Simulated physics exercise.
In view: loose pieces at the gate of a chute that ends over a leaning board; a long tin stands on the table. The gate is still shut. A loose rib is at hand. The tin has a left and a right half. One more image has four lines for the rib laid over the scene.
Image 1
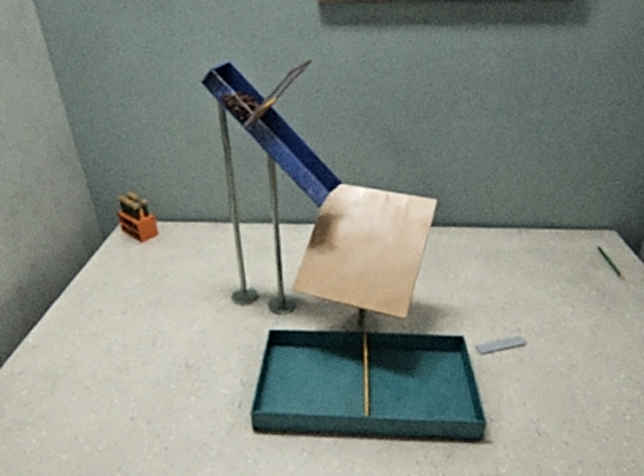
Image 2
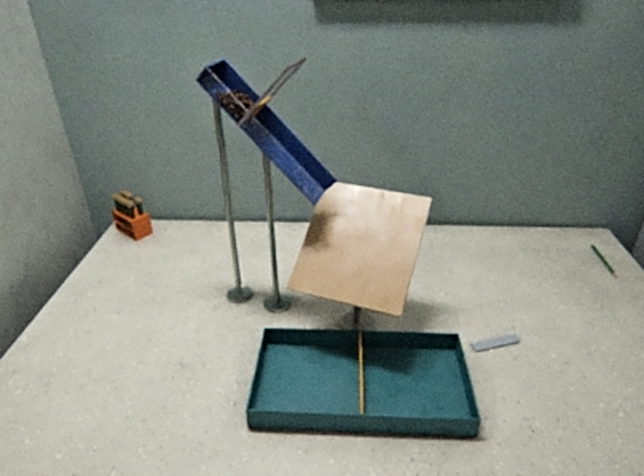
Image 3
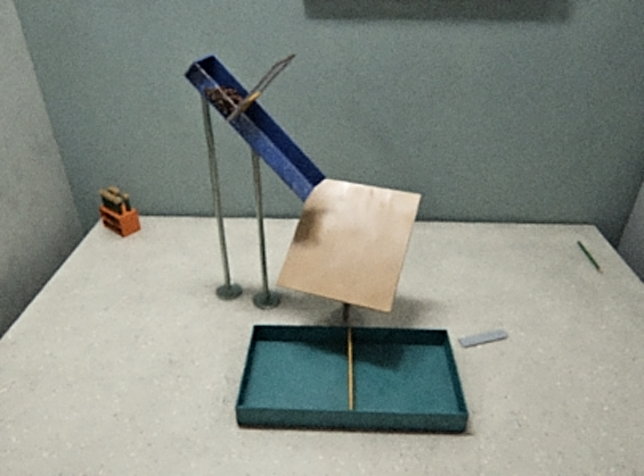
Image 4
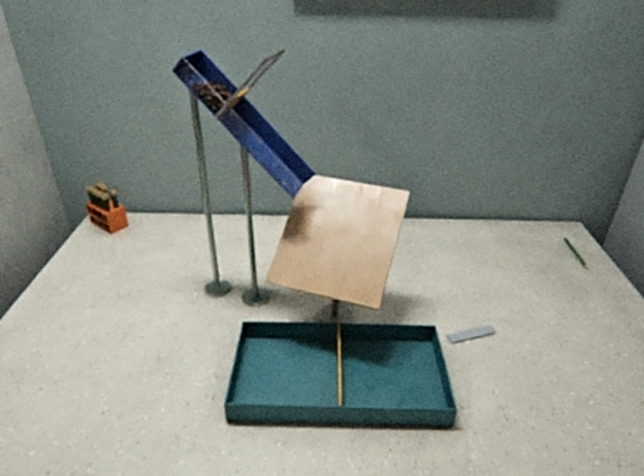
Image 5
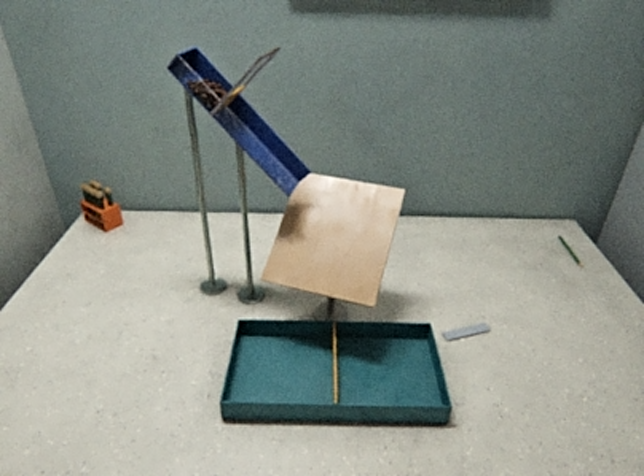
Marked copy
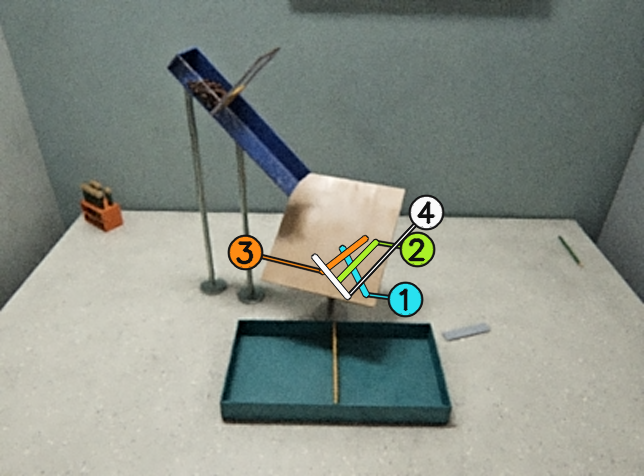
The view drifts slightly right while the blue chute, tilted board and green tin stay still.
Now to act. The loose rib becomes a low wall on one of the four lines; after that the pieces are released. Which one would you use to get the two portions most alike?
1 works best here.
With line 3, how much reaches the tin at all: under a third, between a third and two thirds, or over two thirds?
It is over two thirds.
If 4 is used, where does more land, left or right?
More lands on the right.
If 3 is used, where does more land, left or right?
More lands on the left.
On the marked copy, line 1 from (342, 248) to (366, 294); line 2 from (375, 242) to (338, 281); line 3 from (365, 238) to (322, 271); line 4 from (314, 257) to (347, 296).
Choosing 1, of what is caught, about a third in the left half, about two thirds in the right.
Choosing 2, of what is caught, nearly all in the left half, a small part in the right.
Choosing 3, of what is caught, nearly all in the left half, a stray few in the right.
Choosing 4, of what is caught, a stray few in the left half, nearly all in the right.
